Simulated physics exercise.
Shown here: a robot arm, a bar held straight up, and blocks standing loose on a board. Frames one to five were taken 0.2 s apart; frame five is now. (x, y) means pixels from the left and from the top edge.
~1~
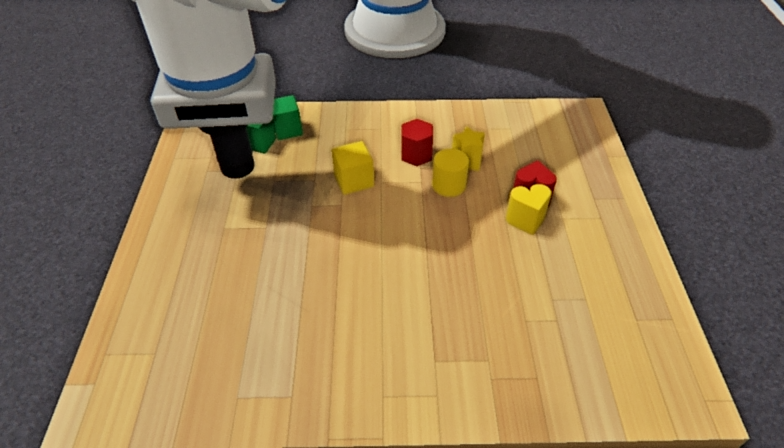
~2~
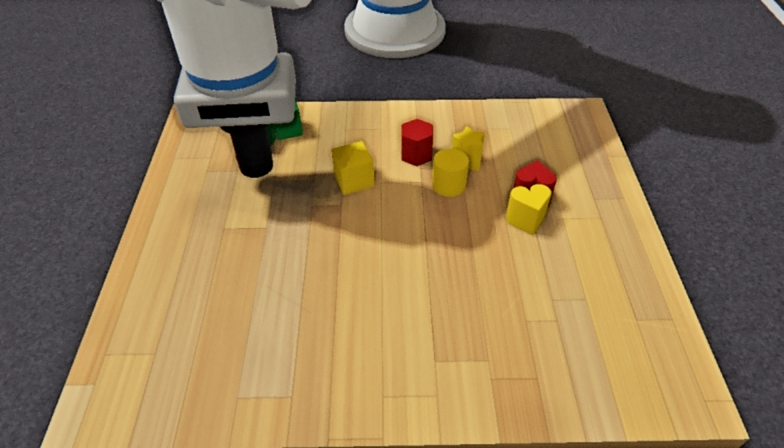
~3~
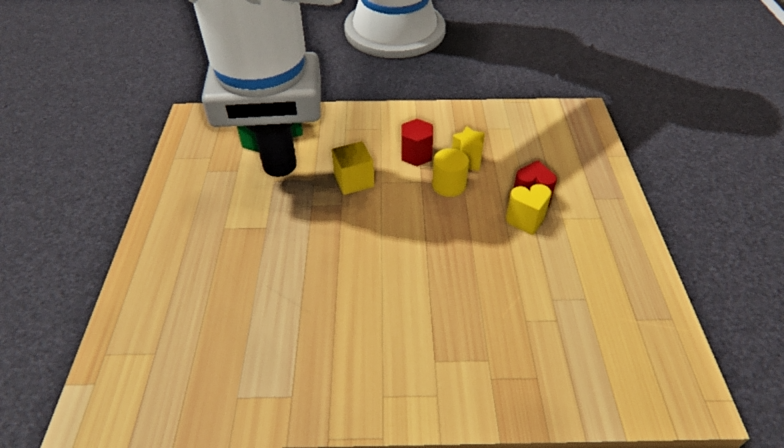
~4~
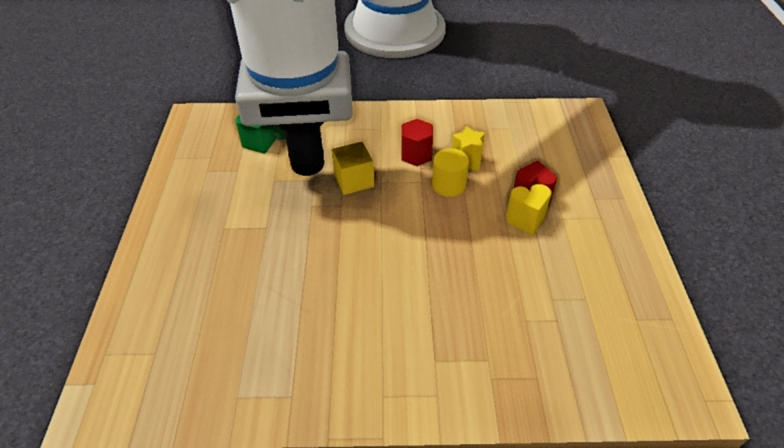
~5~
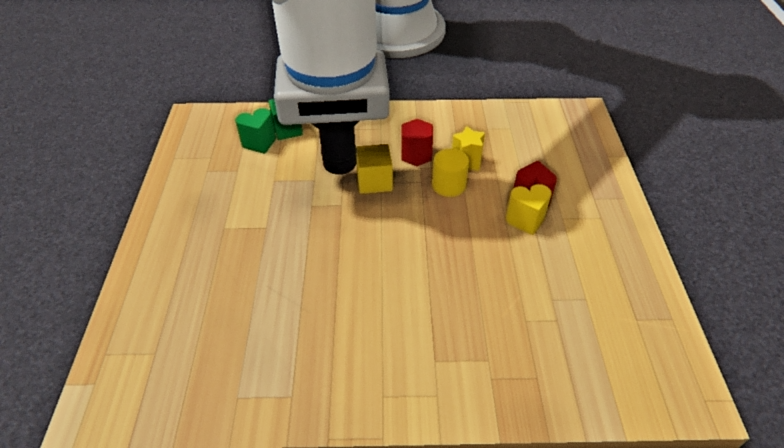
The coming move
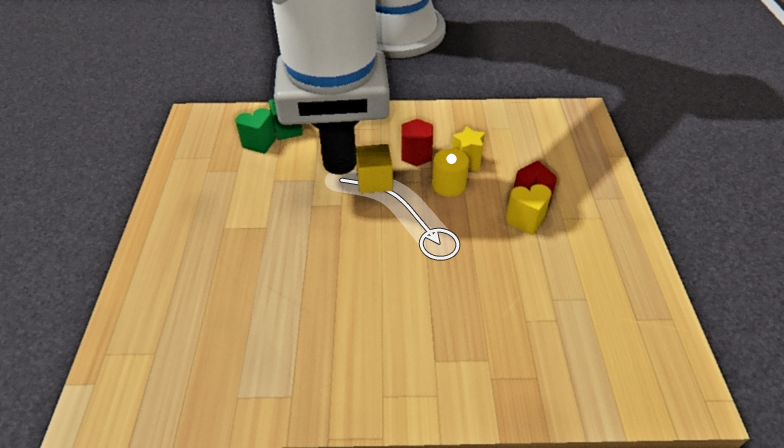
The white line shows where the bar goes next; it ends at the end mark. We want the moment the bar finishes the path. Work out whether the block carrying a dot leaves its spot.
By the last moment, the block carrying a dot will have left its place.
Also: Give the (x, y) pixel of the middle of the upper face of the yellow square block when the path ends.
That would be at about pixel (442, 171).
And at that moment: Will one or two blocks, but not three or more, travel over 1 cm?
Answer: Yes.
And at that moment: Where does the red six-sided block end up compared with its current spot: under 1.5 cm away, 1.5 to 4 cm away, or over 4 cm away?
Less than 1.5 cm.
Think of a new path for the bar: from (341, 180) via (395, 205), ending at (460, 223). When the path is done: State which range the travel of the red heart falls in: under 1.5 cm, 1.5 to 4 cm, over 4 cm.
Below 1.5 cm.
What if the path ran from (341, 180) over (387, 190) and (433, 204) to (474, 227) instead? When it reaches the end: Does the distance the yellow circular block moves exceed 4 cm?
In short: Yes.
Path on the board, from (341, 180) via (383, 189) and (414, 213), ending at (440, 244); the dot is on the yellow circular block.
What follows on the original path. One third of the way, bar (384, 173); yellow square block (419, 162).
Two thirds of the way, bar (415, 198); yellow square block (442, 171), turned 30° anticlockwise; yellow circular block (471, 159).
At the end, bar (441, 228); yellow square block (442, 171), turned 30° anticlockwise; red six-sided block in place; yellow circular block (471, 159).
